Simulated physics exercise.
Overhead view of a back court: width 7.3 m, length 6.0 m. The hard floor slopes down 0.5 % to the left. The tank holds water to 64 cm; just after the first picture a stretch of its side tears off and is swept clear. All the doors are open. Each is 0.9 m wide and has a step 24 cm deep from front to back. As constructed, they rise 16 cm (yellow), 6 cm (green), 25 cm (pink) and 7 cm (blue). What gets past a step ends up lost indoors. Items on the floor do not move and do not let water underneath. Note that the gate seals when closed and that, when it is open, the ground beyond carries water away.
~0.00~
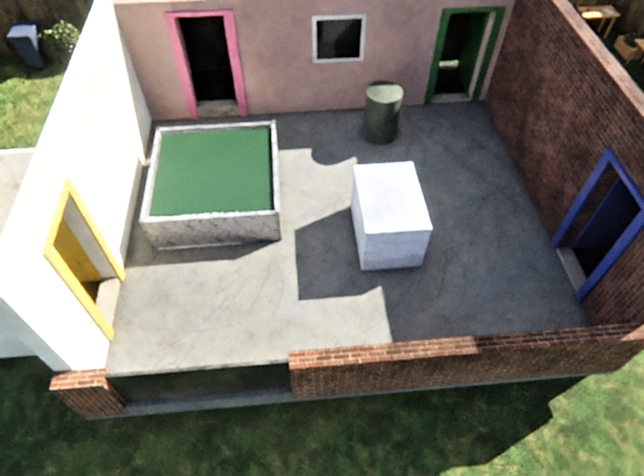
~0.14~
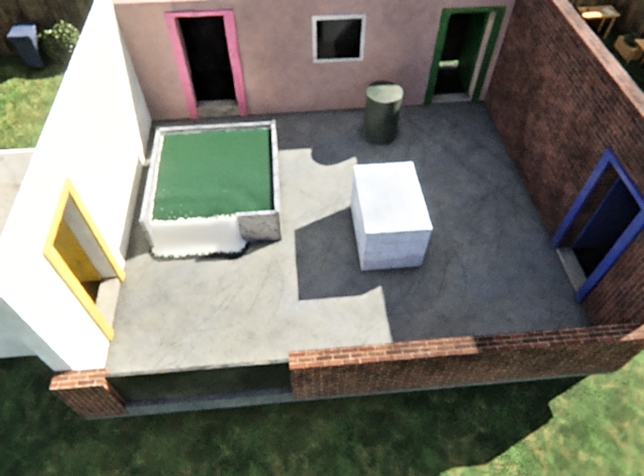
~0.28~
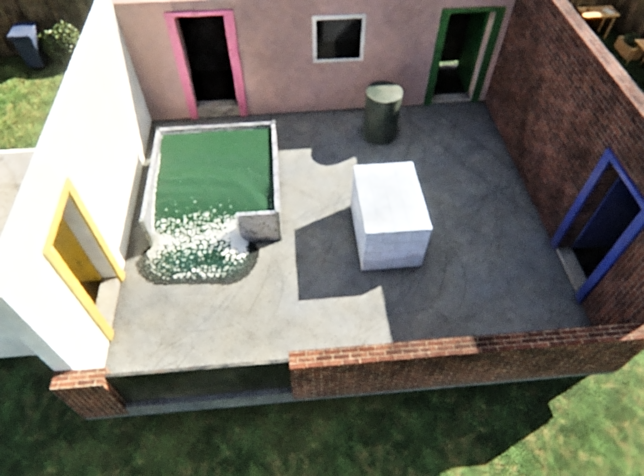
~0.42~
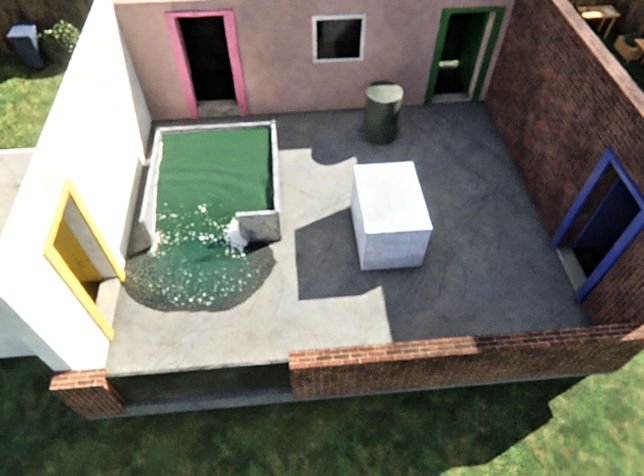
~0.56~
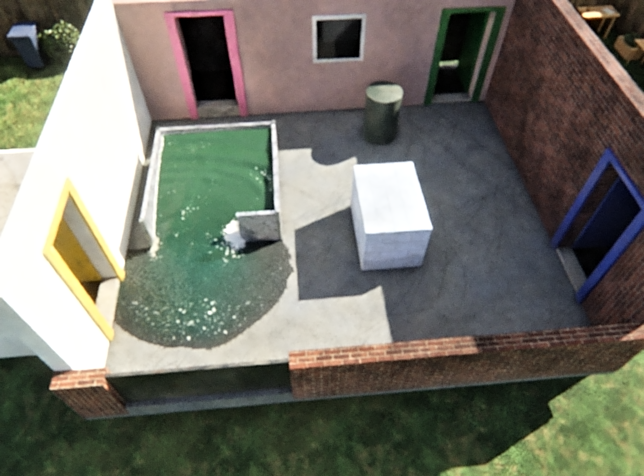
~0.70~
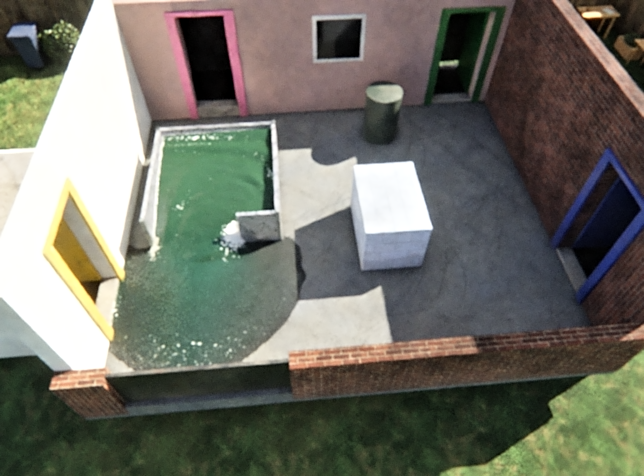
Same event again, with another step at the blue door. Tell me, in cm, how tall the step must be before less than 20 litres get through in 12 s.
It would have to be roughly 17 cm high.
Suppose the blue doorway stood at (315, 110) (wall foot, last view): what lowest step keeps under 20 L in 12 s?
Minimum: Close to 6.0 cm.
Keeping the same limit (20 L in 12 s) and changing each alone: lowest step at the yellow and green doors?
You'd want some 25 cm at yellow and some 7.0 cm at green.
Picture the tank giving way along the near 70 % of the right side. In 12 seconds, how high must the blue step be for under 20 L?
It needs to be about 7.5 cm high.
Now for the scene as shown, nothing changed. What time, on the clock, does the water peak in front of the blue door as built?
4.5 s.
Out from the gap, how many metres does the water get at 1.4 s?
The front is some 3.2 m out.
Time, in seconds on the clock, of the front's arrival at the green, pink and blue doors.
Green: 6.5 s; pink: 6.0 s; blue: 3.8 s.
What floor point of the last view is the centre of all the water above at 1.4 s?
Centre estimate: (209, 234) px, approximately.
After 1.4 s water covers 20 % of the floor, deepest (56 cm) near (102, 381); it has not reached the blue door.
After 3.0 s water covers 35 % of the floor, deepest (32 cm) near (100, 393); it has not reached the blue door.
After 12.0 s water covers 100 % of the floor, deepest (10 cm) near (262, 149); 6 cm at the blue door, 191 litres in over its 7 cm step.
At the blue door as built, the water arrived by 3.8 s and peaked near 22 cm at 4.6 s.
Run again over the same 12 s with other heights there, 43 litres in over 14 cm, 9 litres over 19 cm. The limit of 20 litres is kept from about 17 cm up.
